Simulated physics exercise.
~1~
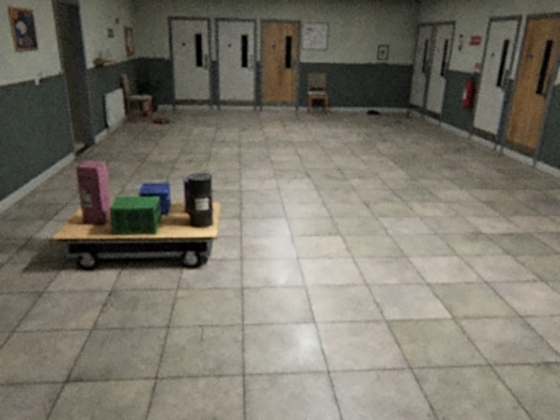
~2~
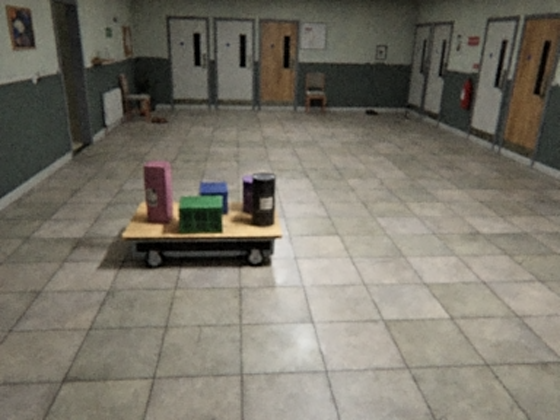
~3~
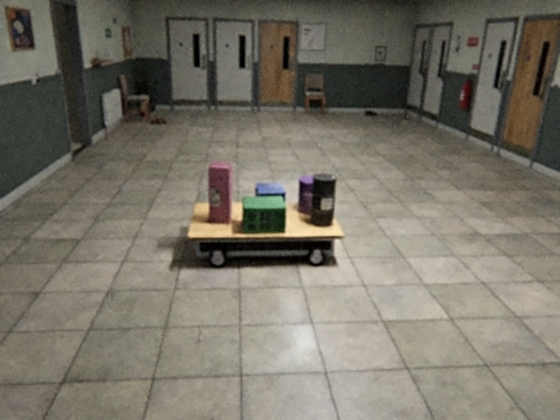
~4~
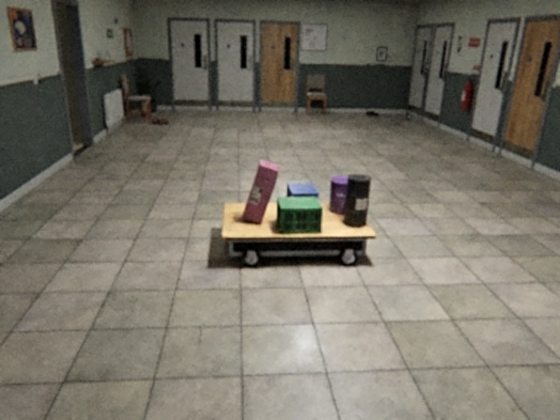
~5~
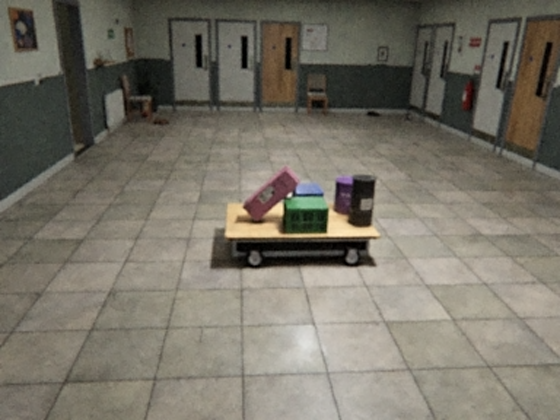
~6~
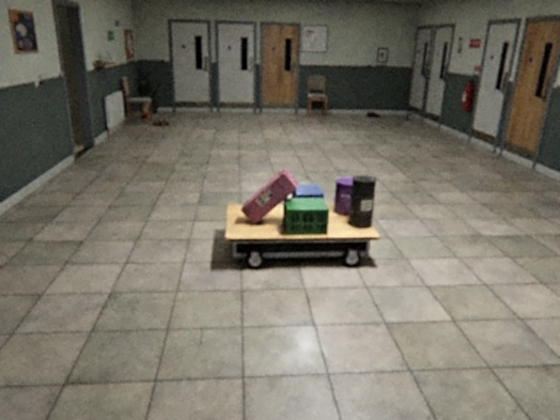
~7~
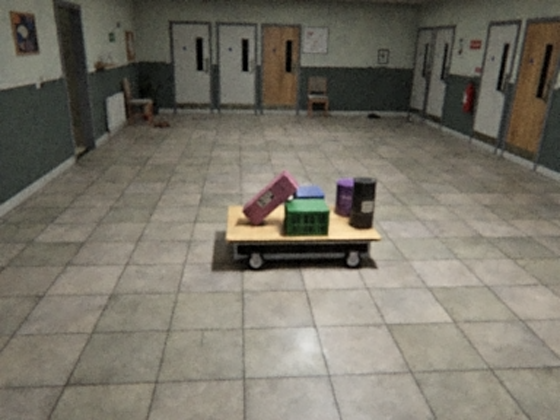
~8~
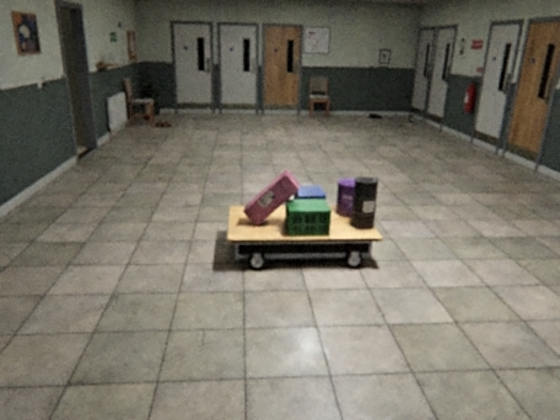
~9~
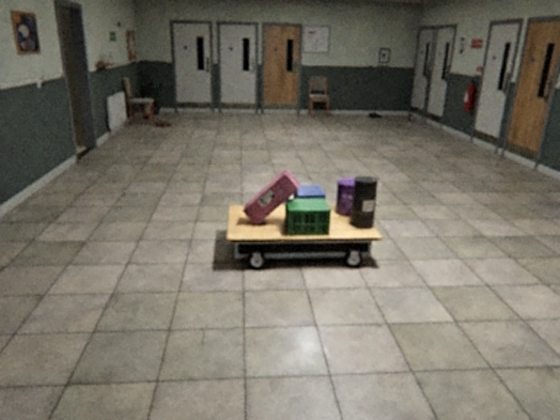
In this clip, a flat cart carrying a pink box, green crate, blue tote, purple pail and black canister rolls right across a tiled hall and stops. The pink box tips right and ends leaning at a slant, while the other items remain on the deck.
